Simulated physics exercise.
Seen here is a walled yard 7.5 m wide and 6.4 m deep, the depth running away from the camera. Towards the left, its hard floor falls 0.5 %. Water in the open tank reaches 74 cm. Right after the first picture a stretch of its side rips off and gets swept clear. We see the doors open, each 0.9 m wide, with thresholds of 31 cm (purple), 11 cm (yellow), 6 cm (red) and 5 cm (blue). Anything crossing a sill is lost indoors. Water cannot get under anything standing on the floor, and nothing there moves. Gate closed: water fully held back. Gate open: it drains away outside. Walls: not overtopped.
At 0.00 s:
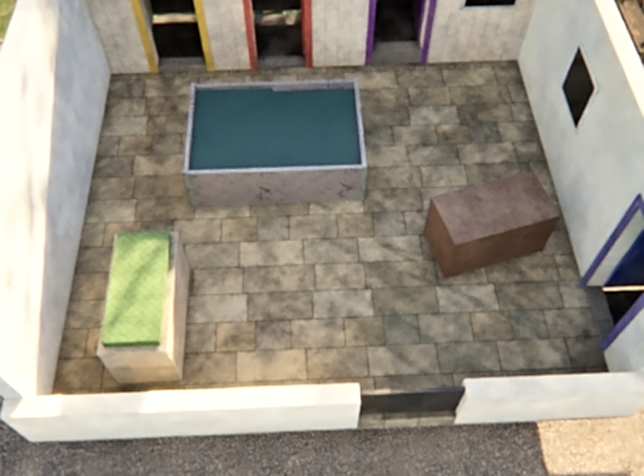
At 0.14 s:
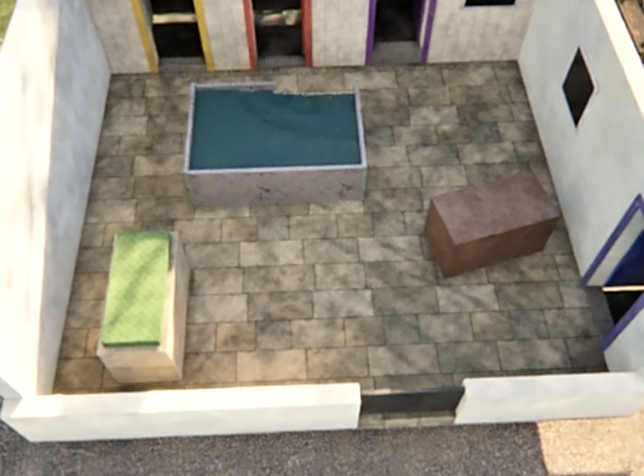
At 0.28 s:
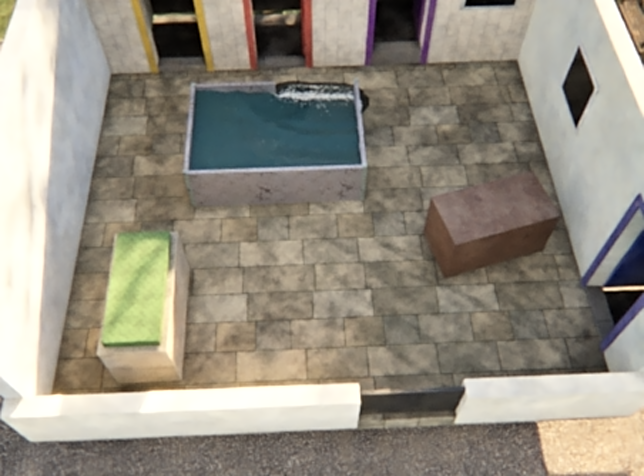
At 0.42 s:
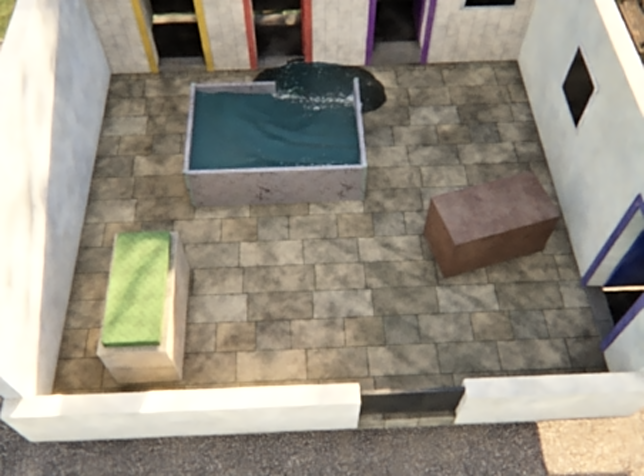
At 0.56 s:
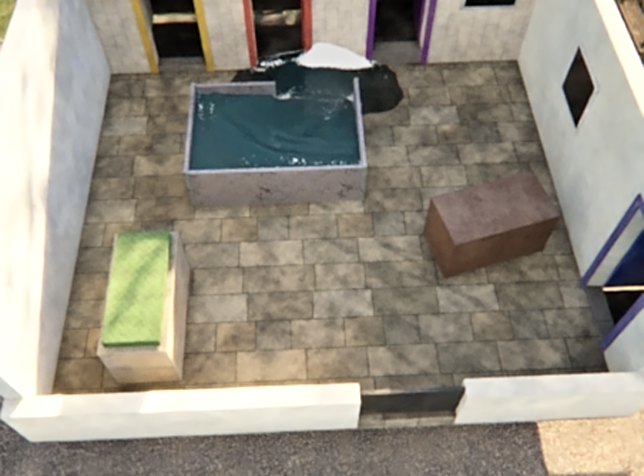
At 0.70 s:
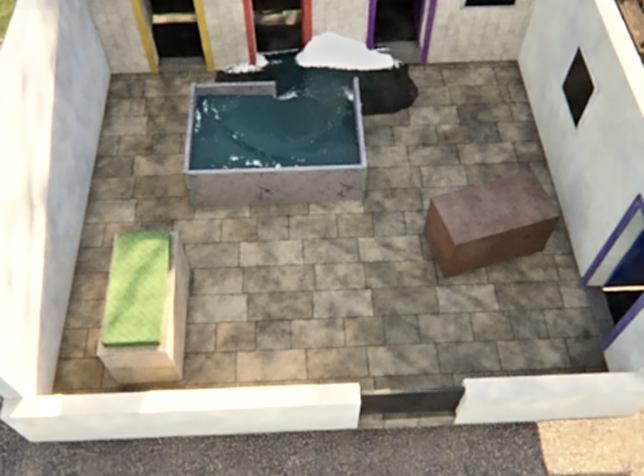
Walled paved yard with an open tank, water pouring out through a gap in its far side and spreading across the floor behind.
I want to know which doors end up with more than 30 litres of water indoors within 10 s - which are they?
Watch the purple door: It will not outstrip the limit, watch the yellow door: It will not outstrip the limit, watch the red door: It will outstrip the limit, watch the blue door: It will not outstrip the limit.
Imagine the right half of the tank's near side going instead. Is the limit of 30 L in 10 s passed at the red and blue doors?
For red, too little; for blue, too much.
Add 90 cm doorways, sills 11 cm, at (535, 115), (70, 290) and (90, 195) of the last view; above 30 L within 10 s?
Note, doorways in listed order: Goes beyond, stays short, stays short.
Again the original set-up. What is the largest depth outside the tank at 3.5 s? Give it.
I'd put it at close to 30 cm.
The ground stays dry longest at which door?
Looks like the blue door.
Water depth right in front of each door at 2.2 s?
Depths in centimetres - purple: 25, yellow: 5, red: 28, blue: 0.
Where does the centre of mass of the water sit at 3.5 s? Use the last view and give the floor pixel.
The water is centred near (332, 132).
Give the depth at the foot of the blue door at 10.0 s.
Close to 3.0 cm of depth.
After 1.4 s water covers 15 % of the floor and is deepest (56 cm) near (328, 69); purple door 28 cm at the sill, 0 L in, yellow door 5 cm at the sill, 0 L in, red door 33 cm at the sill, 195 L in, blue door not reached.
After 2.2 s water covers 25 % of the floor and is deepest (44 cm) near (328, 69); purple door 25 cm at the sill, 1 L in, yellow door 5 cm at the sill, 0 L in, red door 28 cm at the sill, 370 L in, blue door not reached.
After 3.5 s water covers 35 % of the floor and is deepest (30 cm) near (318, 70); purple door 17 cm at the sill, 2 L in, yellow door 6 cm at the sill, 0 L in, red door 24 cm at the sill, 565 L in, blue door 4 cm at the sill, 0 L in.
After 6.0 s water covers 80 % of the floor and is deepest (20 cm) near (318, 70); purple door 11 cm at the sill, 2 L in, yellow door 4 cm at the sill, 0 L in, red door 16 cm at the sill, 727 L in, blue door 6 cm at the sill, 3 L in.
After 10.0 s water covers 95 % of the floor and is deepest (14 cm) near (48, 416); purple door 7 cm at the sill, 2 L in, yellow door 4 cm at the sill, 0 L in, red door 9 cm at the sill, 806 L in, blue door 3 cm at the sill, 3 L in.
